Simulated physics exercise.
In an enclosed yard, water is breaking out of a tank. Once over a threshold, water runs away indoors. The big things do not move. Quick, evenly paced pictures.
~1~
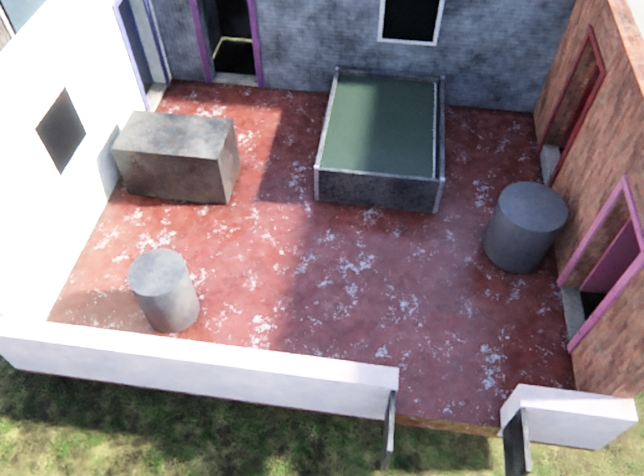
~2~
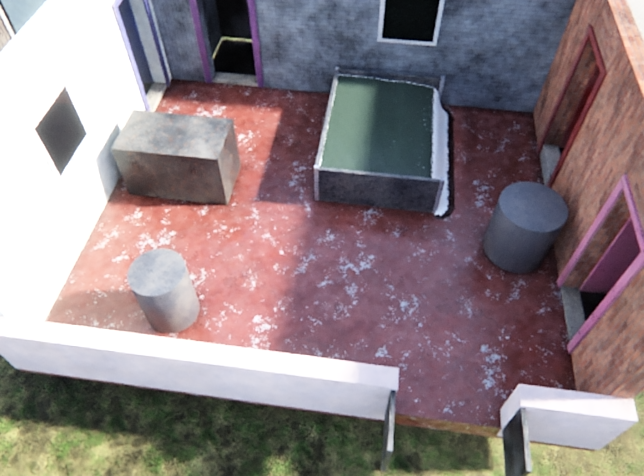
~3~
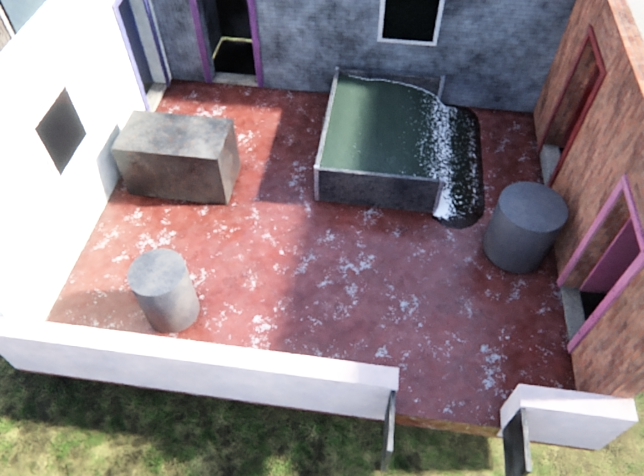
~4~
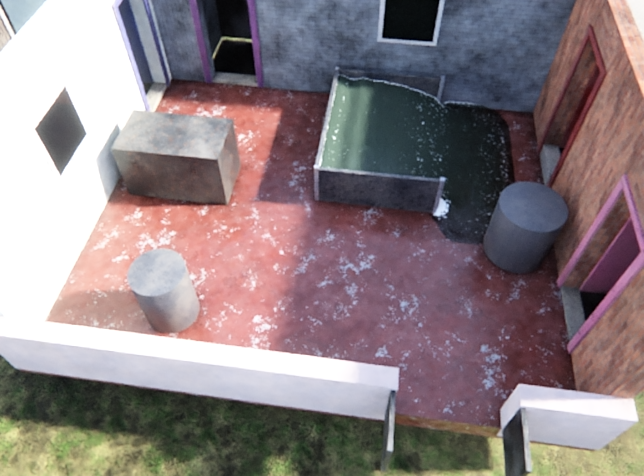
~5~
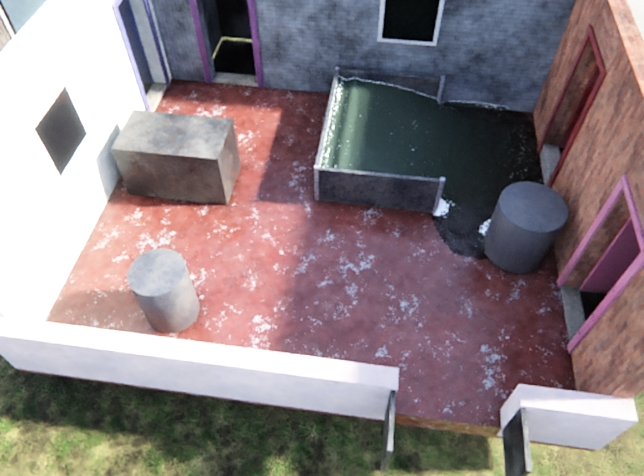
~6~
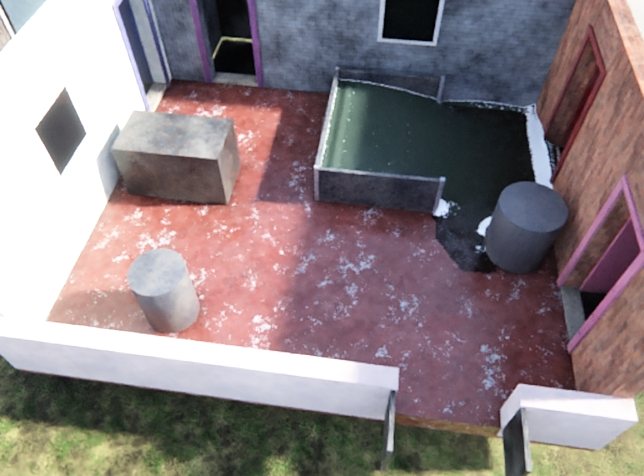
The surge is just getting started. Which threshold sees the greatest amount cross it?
The red threshold.
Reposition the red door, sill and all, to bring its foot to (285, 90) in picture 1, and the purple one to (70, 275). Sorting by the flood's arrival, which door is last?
The one in purple.
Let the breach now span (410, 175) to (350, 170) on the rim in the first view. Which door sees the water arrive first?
Answer: The pink door.
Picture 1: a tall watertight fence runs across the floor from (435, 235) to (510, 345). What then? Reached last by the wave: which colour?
It's the door marked blue.
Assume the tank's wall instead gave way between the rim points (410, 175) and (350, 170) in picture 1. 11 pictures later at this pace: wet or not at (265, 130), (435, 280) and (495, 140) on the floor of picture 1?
The first spot is left untouched, the second soaked through, the third left untouched.
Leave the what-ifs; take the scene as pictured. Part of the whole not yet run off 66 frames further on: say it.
Estimate: Close to 78 %.
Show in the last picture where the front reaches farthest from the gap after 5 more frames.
Farthest reach: About (563, 326).
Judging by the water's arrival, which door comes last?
That would be the blue door.
A moment on, water covers 20 % of the floor; red door some in, purple door not reached, blue door not reached, pink door wet at the sill, nothing in.
Next, water covers 30 % of the floor; red door a lot in, purple door not reached, blue door not reached, pink door wet at the sill, nothing in.
Then, water covers 45 % of the floor; red door a lot in, purple door wet at the sill, nothing in, blue door not reached, pink door wet at the sill, nothing in.
Later, water covers 60 % of the floor; red door a lot in, purple door wet at the sill, nothing in, blue door wet at the sill, nothing in, pink door a trickle in.
In the end, water covers 90 % of the floor; red door a lot in, purple door wet at the sill, nothing in, blue door wet at the sill, nothing in, pink door a trickle in; the red door has let in the most.
